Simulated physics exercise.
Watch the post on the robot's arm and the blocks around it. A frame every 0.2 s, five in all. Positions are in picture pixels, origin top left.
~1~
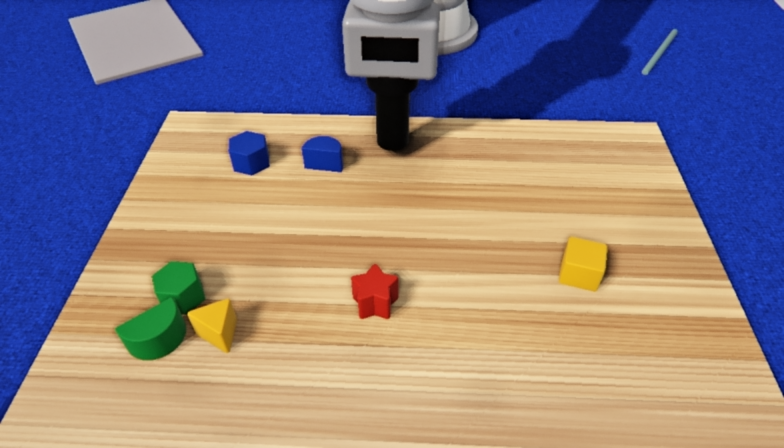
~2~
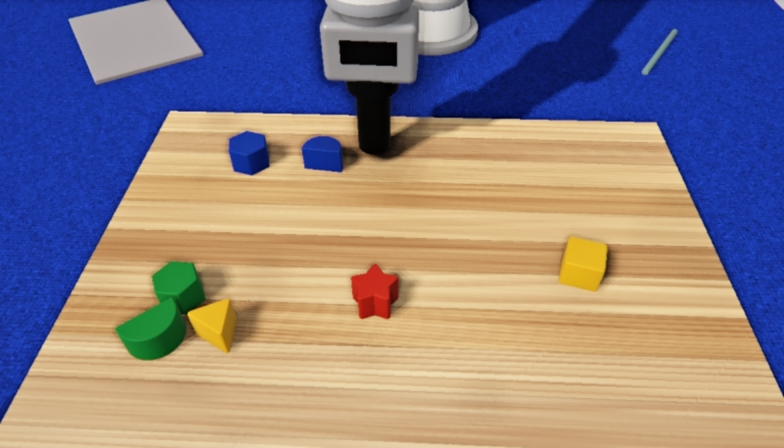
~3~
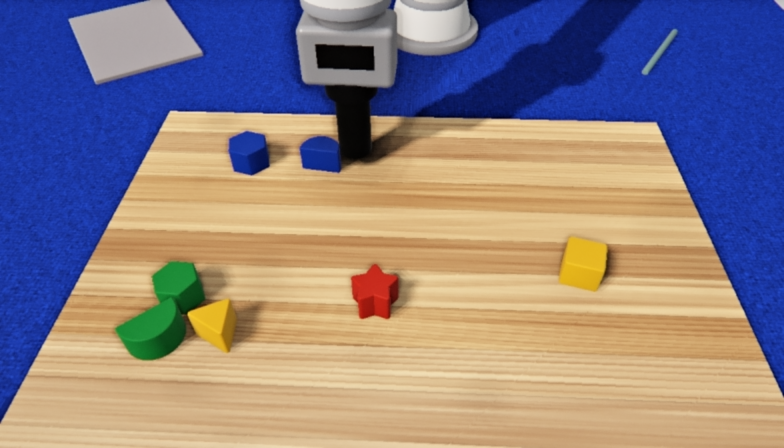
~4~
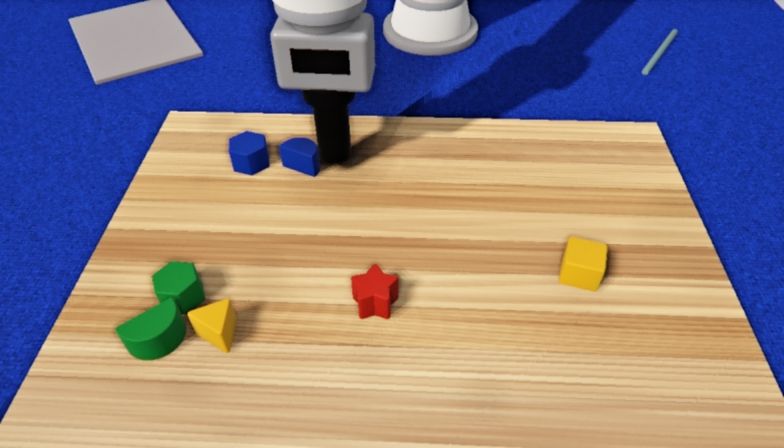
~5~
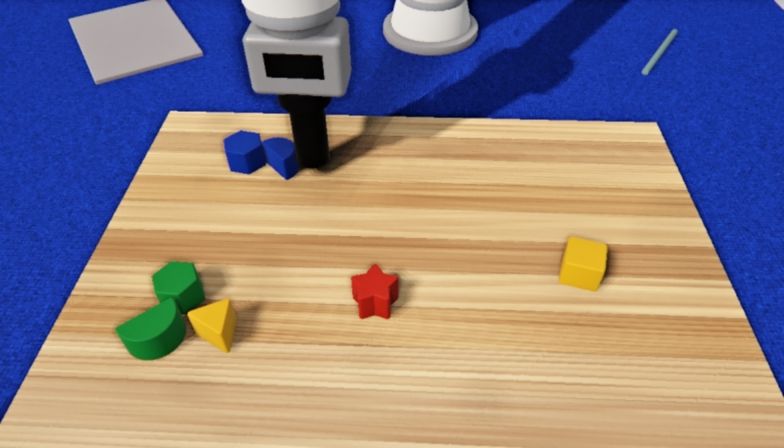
The footage shows a robot arm's black post moving left along the far edge of a wooden board, pushing and turning a blue half-round block leftward against a blue six-sided block, which shifts slightly, while the other blocks stay still.
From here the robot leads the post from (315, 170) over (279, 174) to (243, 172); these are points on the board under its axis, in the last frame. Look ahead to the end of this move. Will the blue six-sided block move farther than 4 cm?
That would be a yes.
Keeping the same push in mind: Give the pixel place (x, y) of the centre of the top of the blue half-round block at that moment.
It is at (222, 137).
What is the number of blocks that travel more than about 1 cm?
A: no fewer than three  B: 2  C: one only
I'll go with B - 2.
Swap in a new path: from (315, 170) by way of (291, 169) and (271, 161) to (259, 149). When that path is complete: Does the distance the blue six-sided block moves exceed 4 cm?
In short: Yes.
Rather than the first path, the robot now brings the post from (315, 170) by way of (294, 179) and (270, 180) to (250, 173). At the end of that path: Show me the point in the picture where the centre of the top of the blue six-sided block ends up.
Its top centre lands on (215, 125).
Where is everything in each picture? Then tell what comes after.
In the first picture, tip of the post (393, 141), middles of tops, blue six-sided block (247, 142), blue half-round block (323, 143).
In the second picture, post (375, 145), nothing pushed.
In the third picture, post (356, 149), nothing pushed.
In the fourth picture, post (335, 154), blue half-round block (301, 145).
In the fifth picture, post (313, 158), blue six-sided block (242, 141), blue half-round block (281, 146).
On the path given first. Halfway along, post (277, 162); blue six-sided block (228, 136), turned 20° anticlockwise; blue half-round block (254, 140), turned 65° clockwise.
At the end, post (240, 161); blue six-sided block (202, 127); blue half-round block (222, 137), turned 85° clockwise.
